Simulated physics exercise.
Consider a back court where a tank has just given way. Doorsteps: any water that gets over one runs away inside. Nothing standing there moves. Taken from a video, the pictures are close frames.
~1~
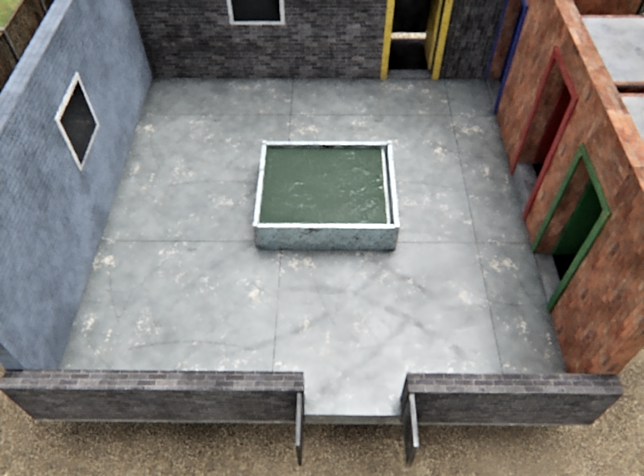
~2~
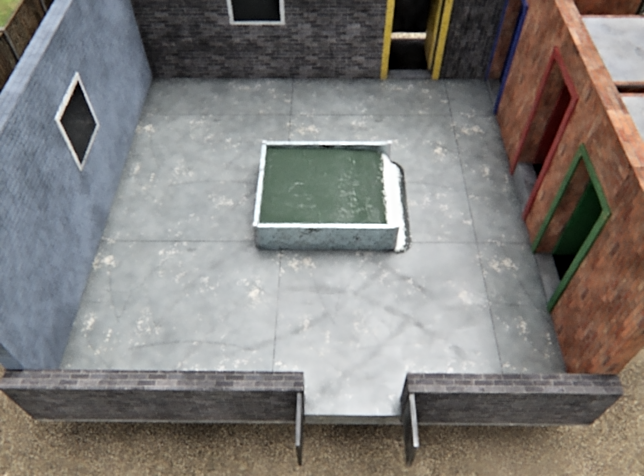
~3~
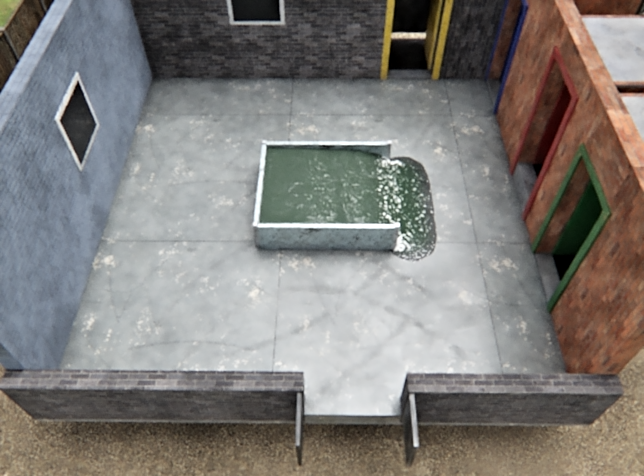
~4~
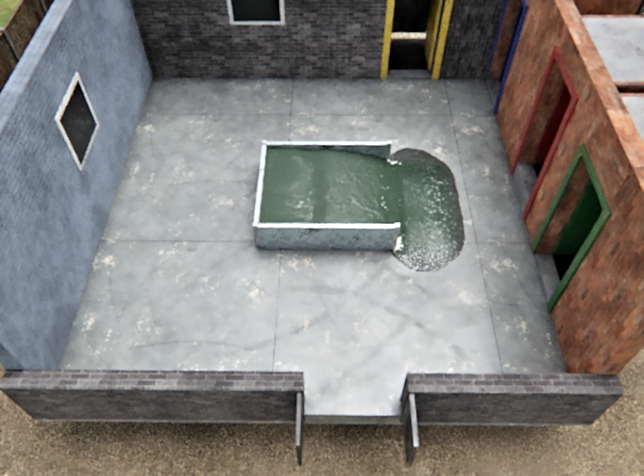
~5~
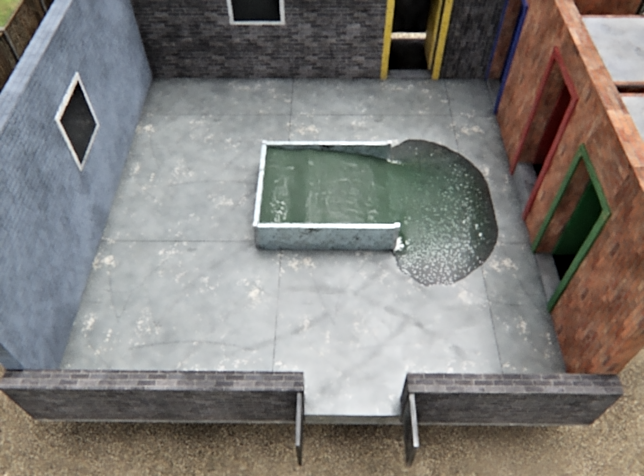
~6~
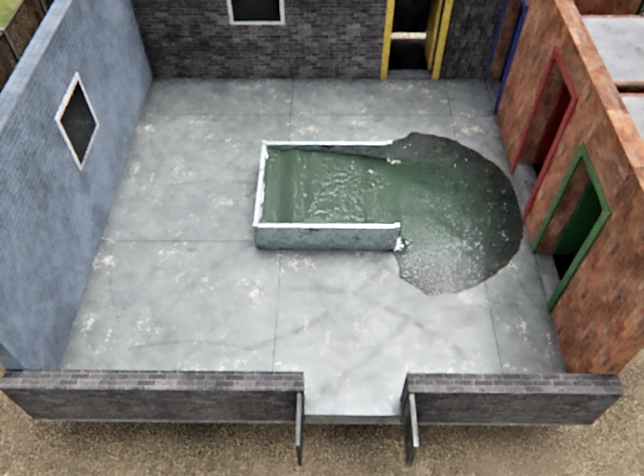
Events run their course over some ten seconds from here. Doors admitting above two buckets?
The yellow door is overrun past two buckets, the red door is not overrun past two buckets, the blue door is overrun past two buckets, the green door is overrun past two buckets.
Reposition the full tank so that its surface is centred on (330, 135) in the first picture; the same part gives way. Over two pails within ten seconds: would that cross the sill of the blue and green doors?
Result: The blue door tops the limit and the green door misses it.
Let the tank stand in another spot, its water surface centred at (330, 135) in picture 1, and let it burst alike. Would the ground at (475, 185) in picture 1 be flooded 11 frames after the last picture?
Submerged.
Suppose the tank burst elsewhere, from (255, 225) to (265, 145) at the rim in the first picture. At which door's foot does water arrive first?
Answer - the yellow-painted one.
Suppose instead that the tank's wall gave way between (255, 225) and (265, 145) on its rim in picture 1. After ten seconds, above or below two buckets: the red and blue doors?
Result - red: Below the limit; blue: Below the limit.
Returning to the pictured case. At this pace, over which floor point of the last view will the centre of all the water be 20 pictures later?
I'd place it roughly at (436, 204).
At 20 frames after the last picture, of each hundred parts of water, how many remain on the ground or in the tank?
Some 94 per cent.
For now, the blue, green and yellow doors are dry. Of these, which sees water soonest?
The answer here is the one in green.
A moment on, water covers 20 % of the floor; the yellow door not reached, the red door wet at the sill, nothing in, the blue door not reached, the green door under two buckets in.
Next, water covers 20 % of the floor; the yellow door not reached, the red door wet at the sill, nothing in, the blue door wet at the sill, nothing in, the green door over two buckets in.
Then, water covers 30 % of the floor; the yellow door under two buckets in, the red door wet at the sill, nothing in, the blue door under two buckets in, the green door over two buckets in.
Later, water covers 65 % of the floor; the yellow door over two buckets in, the red door wet at the sill, nothing in, the blue door over two buckets in, the green door far over two buckets in.
In the end, water covers 95 % of the floor; the yellow door over two buckets in, the red door wet at the sill, nothing in, the blue door over two buckets in, the green door far over two buckets in.
